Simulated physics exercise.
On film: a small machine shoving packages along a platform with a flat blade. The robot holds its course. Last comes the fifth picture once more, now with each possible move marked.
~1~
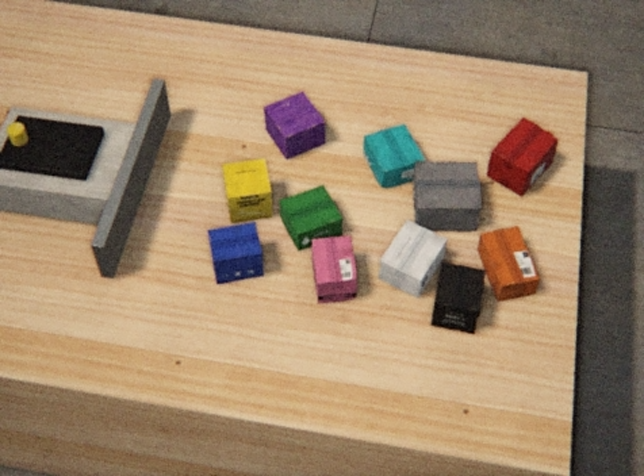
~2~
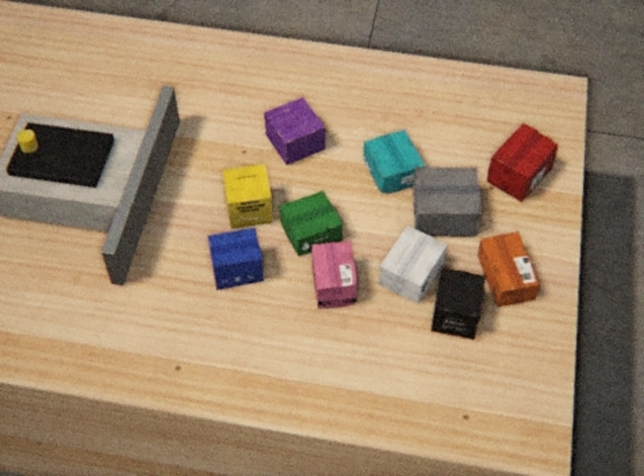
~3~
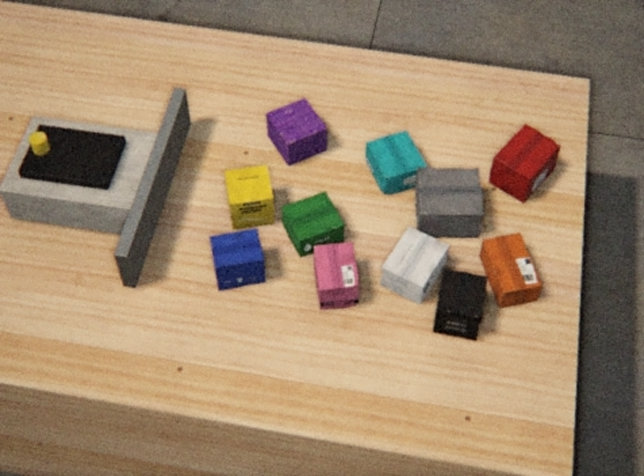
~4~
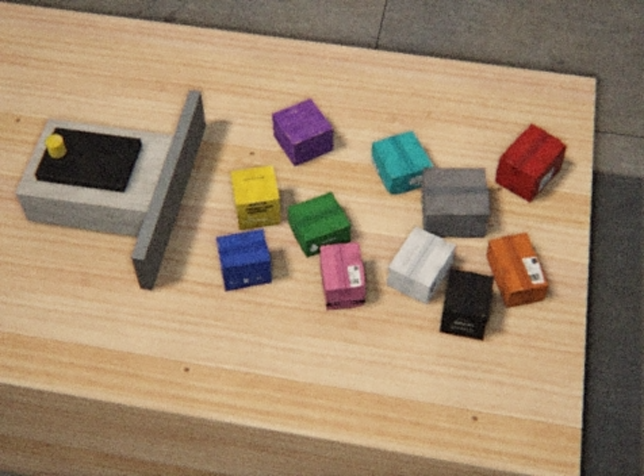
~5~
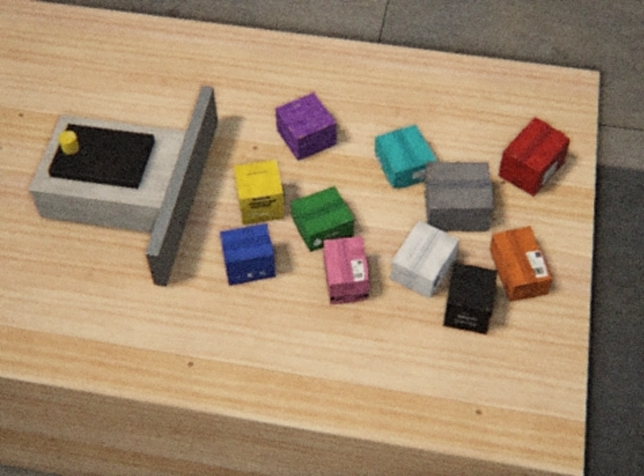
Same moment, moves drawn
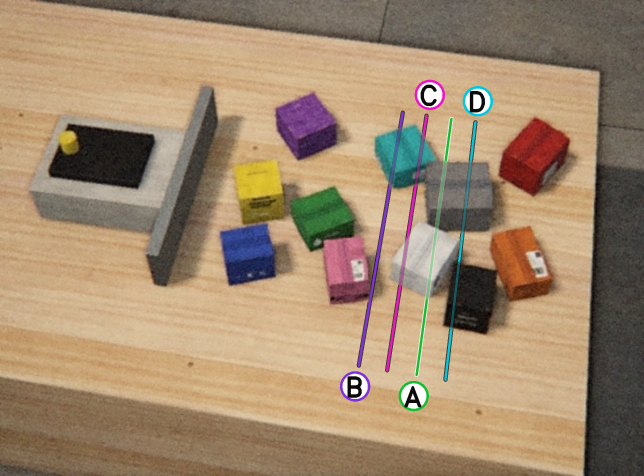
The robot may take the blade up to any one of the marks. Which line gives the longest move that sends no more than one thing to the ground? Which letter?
It can go as far as D.
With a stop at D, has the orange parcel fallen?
Yes.
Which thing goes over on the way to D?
The orange parcel goes over.
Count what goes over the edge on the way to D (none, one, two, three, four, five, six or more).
By then, one.
On the marked copy, A at (436, 236); B at (383, 228); C at (409, 232); D at (462, 239).
With D. Early on, robot (208, 170); blue box (298, 271); purple crate (331, 128).
Further on, robot (306, 184); orange parcel (544, 268); black box (506, 317).
At the end, robot (384, 195); orange parcel over the edge; red parcel (588, 156); one fallen.
As for the rest, A is within the limit but short; B is within the limit but short; C is within the limit but short.
